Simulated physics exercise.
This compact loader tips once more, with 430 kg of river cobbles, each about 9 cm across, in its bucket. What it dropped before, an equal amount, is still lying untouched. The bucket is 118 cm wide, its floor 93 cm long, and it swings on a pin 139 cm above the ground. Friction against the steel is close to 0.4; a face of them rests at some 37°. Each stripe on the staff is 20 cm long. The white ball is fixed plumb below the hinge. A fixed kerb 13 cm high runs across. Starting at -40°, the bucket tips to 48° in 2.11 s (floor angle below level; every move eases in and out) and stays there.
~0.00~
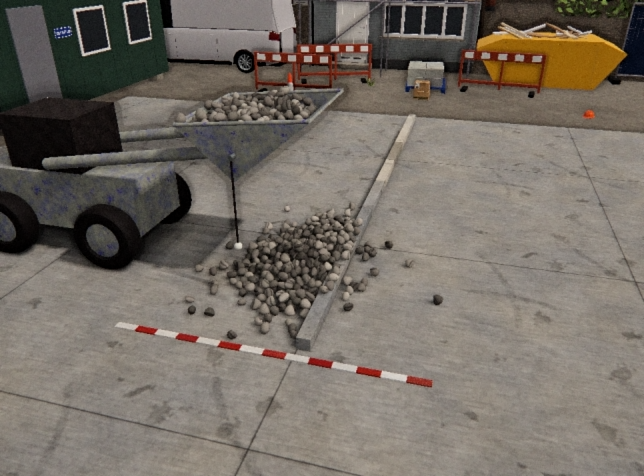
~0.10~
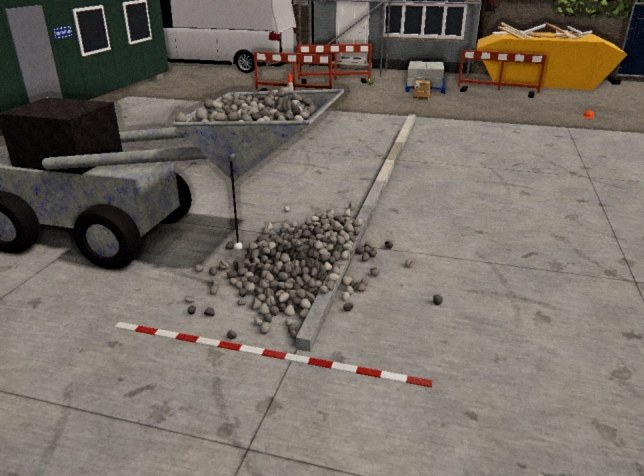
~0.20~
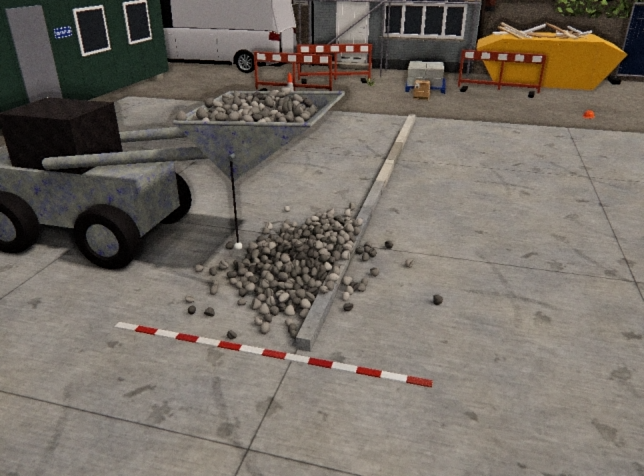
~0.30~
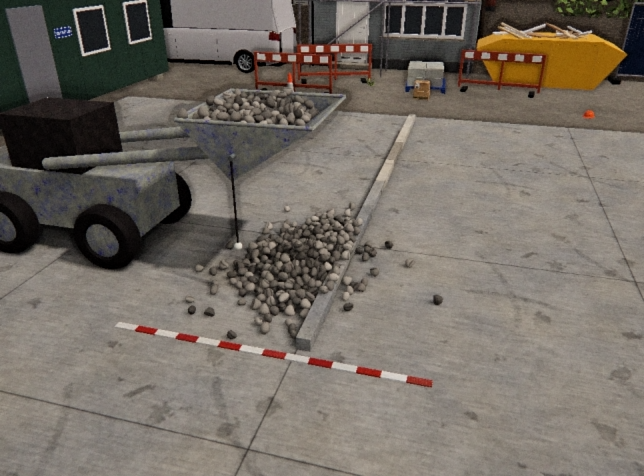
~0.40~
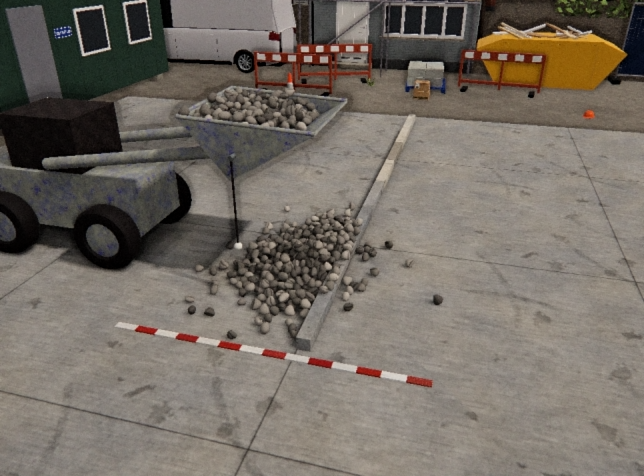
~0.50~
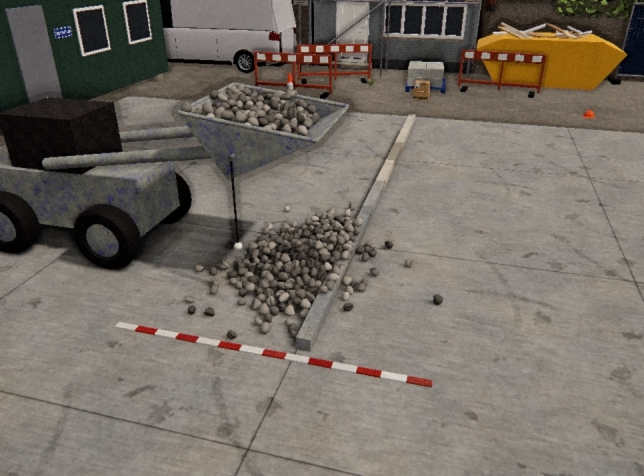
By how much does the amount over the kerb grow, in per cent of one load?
Some 66 per cent is added.
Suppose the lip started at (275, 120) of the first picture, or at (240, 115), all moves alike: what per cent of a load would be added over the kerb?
About 25 and 5 per cent.
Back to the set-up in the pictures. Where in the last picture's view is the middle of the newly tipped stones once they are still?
Near (362, 266).
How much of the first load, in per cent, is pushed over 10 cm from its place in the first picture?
Roughly 5 per cent of them.
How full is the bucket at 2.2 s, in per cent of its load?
It holds some 5 per cent.
After 1.6 s the floor is at 34°; in per cent of one load, 88 in the bucket, 107 on this side of the kerb, 4 over the kerb; the foremost stones are at (382, 275).
After 2.2 s the floor is at 48°; in per cent of one load, 4 in the bucket, 148 on this side of the kerb, 48 over the kerb; the foremost stones are at (424, 290).
After 2.6 s the floor is at 48°; in per cent of one load, 0 in the bucket, 134 on this side of the kerb, 66 over the kerb; the foremost stones are at (466, 296).
After 5.3 s the floor is at 48°; in per cent of one load, 0 in the bucket, 130 on this side of the kerb, 70 over the kerb; the foremost stones are at (508, 292). Net gain over the kerb, 66.
